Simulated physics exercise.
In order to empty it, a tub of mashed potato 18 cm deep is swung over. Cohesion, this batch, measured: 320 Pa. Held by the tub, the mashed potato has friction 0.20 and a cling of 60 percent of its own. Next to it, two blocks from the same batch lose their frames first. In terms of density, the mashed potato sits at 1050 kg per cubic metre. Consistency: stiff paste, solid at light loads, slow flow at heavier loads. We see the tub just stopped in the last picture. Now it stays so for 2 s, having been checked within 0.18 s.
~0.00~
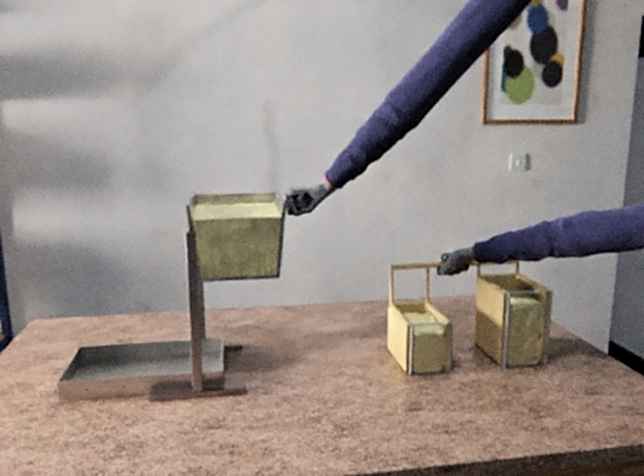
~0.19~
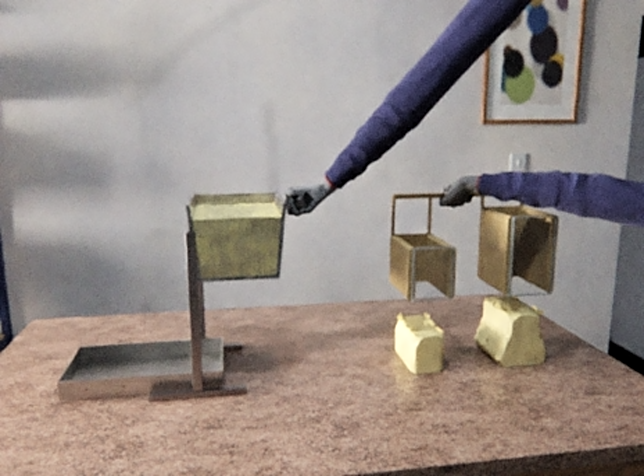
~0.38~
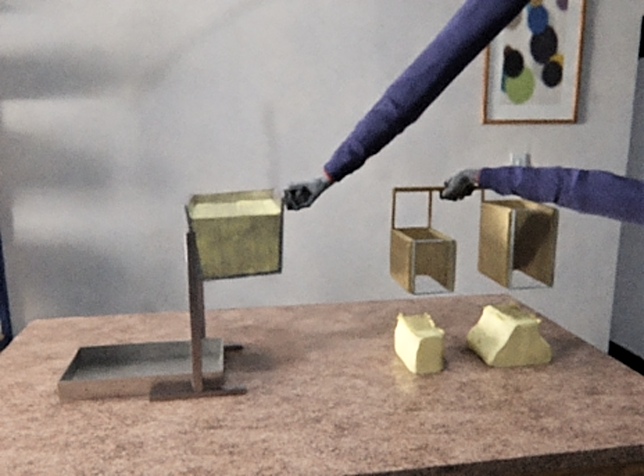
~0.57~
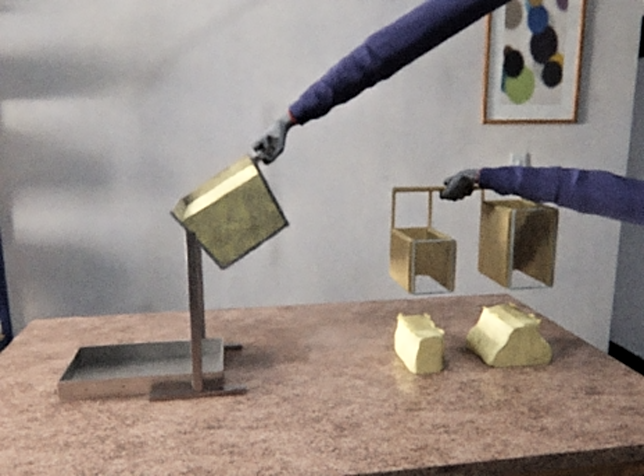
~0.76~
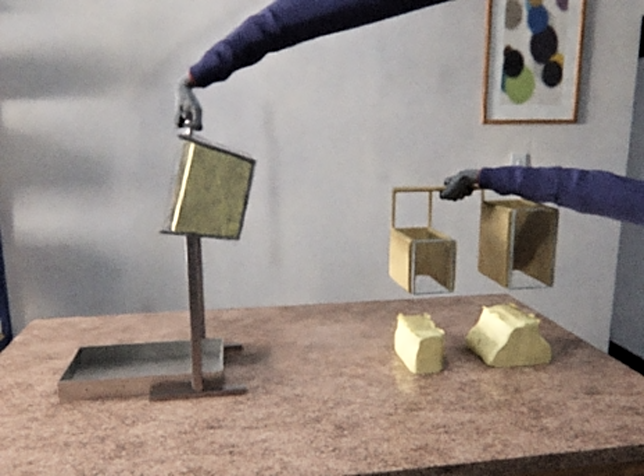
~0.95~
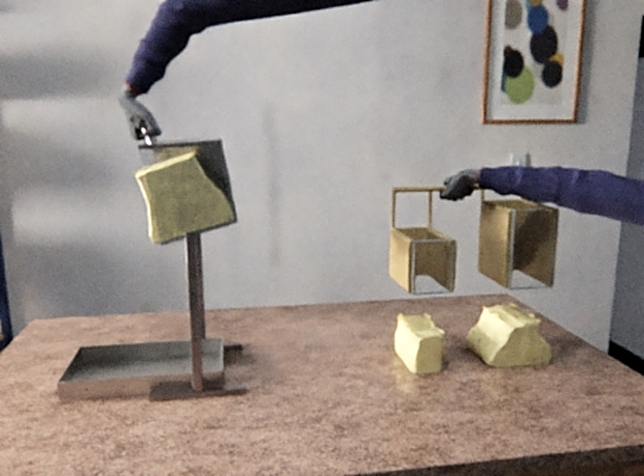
Two purple-sleeved arms reach in from the right over a speckled pinkish-brown table, seen from the front by a still camera, with a pale grey wall and a dotted picture behind. A tub of pale yellow mash sits on a post above a grey tray at left, and two open holders enclose yellow blocks at right. The lower arm lifts the holders away and the bared blocks sag, the right one more, then the upper arm swings the tub over leftward and the mash emerges in one lump.
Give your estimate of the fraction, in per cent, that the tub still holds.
The tub still holds about 0 per cent.
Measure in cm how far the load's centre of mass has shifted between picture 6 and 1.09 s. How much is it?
Close to 10 centimetres.
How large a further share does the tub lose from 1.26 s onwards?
Some 20 per cent.
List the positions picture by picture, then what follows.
Handle-side rim at (283, 204), tilt 0 degrees; highest point of the mashed potato at (198, 218); test blocks 12 cm, 18 cm high (left to right), in the first picture.
Handle-side rim at (283, 204), tilt 0 degrees; highest point of the mashed potato at (198, 218); test blocks 11 cm, 15 cm high (left to right), in the second picture.
Handle-side rim at (281, 200), tilt 3 degrees; highest point of the mashed potato at (273, 213); test blocks 11 cm, 13 cm high (left to right), in the third picture.
Handle-side rim at (251, 160), tilt 33 degrees; highest point of the mashed potato at (256, 174); test blocks 11 cm, 13 cm high (left to right), in the fourth picture.
Handle-side rim at (179, 138), tilt 77 degrees; highest point of the mashed potato at (196, 146); test blocks 11 cm, 13 cm high (left to right), in the fifth picture.
Handle-side rim at (140, 150), tilt 99 degrees; highest point of the mashed potato at (194, 157); test blocks 11 cm, 13 cm high (left to right), in the sixth picture.
By 1.09 s, the tub is at 99 degrees and holds 48 %.
By 1.26 s, the tub is at 99 degrees and holds 22 %.
By 1.43 s, the tub is at 99 degrees and holds 0 %.
By 1.60 s, the tub is at 99 degrees and holds 0 %.
By 2.95 s, at the end, the tub is at 99 degrees and holds 0 %.
